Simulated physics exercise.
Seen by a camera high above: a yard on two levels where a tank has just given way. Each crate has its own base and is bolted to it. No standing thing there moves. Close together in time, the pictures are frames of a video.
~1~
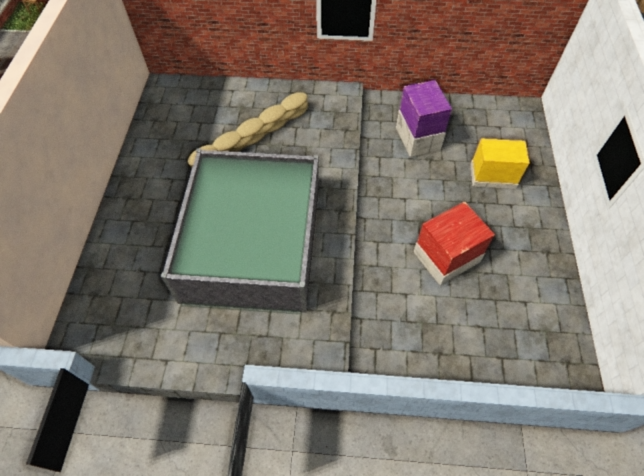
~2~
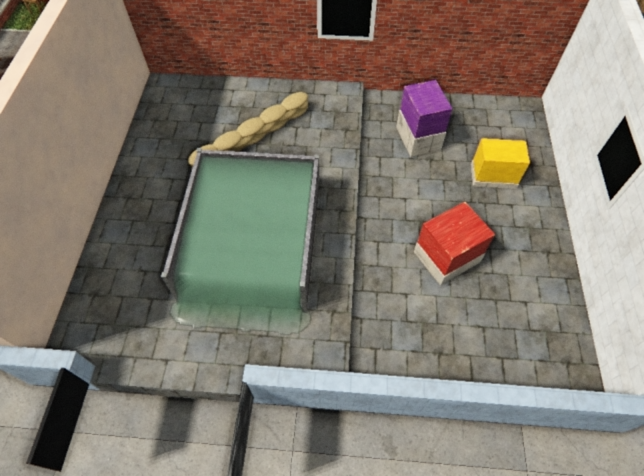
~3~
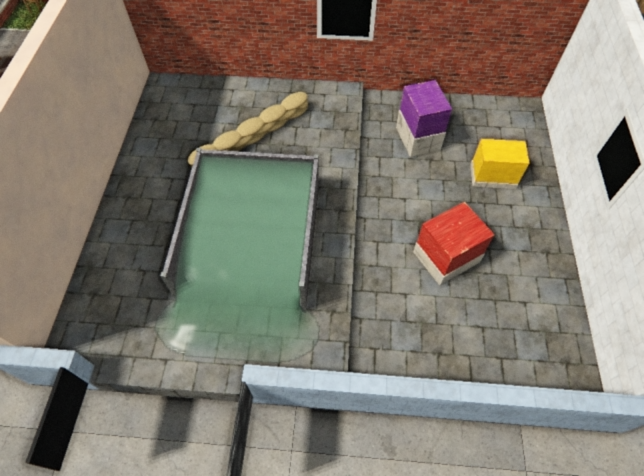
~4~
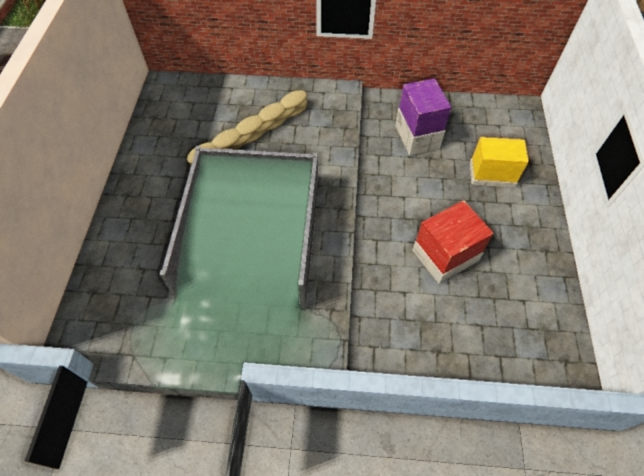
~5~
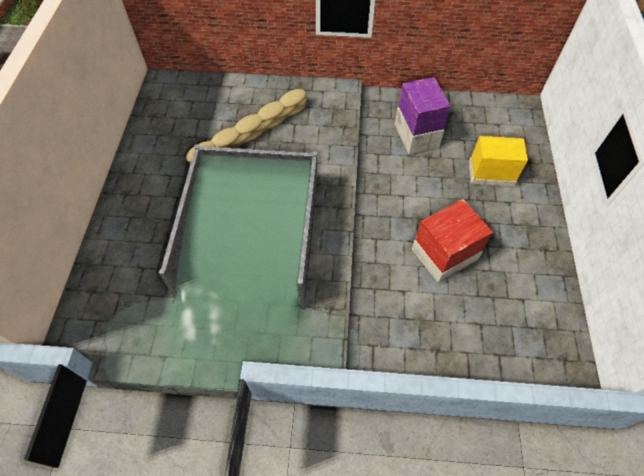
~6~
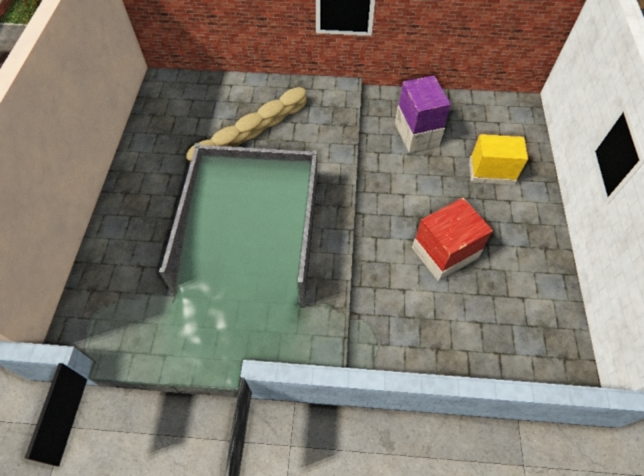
A water tank opens at its near side and green water spreads across the paving.
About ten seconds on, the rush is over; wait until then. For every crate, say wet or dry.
Purple crate - dry; red crate - dry; yellow crate - dry.
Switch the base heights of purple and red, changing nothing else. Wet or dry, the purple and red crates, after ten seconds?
Purple: Untouched; red: Untouched.
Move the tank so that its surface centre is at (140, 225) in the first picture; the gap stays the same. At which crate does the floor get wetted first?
Answer: The purple-painted one.
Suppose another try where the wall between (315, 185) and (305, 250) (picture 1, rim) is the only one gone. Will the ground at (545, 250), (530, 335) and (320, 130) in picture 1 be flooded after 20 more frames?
Going through them in turn: Reached by the flood, then reached by the flood, then still unsoaked.
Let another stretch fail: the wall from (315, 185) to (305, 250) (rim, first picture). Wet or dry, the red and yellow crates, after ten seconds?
As I see it, the red one gets reached, and the yellow one gets reached.
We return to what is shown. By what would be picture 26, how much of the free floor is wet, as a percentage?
I'd say 30 per cent.
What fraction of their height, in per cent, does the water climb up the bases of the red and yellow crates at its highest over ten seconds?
30 and 80 per cent, roughly.
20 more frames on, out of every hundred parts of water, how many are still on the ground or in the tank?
48 % or so.
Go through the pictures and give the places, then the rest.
Still water in the water tank at (247, 216), in the first frame.
Water pours out at (240, 295) and has run to (175, 306), in the second frame.
The front is at (160, 328), out from the gap at (240, 297), in the third frame.
Water pours out at (239, 296) and has run to (138, 345), in the fourth frame.
The front is at a hidden place, out from the gap at (238, 295), in the fifth frame.
Water pours out at (239, 294) and has run to a hidden place, in the sixth frame.
A moment on, water covers 15 % of the floor; the purple crate not reached, the red crate not reached, the yellow crate not reached.
Next, water covers 25 % of the floor; the purple crate not reached, the red crate water round its plinth, the yellow crate not reached.
Then, water covers 30 % of the floor; the purple crate not reached, the red crate water round its plinth, the yellow crate not reached.
Later, water covers 50 % of the floor; the purple crate water round its plinth, the red crate water round its plinth, the yellow crate water round its plinth.
In the end, water covers 60 % of the floor; the purple crate stayed above the water, the red crate stayed above the water, the yellow crate stayed above the water.
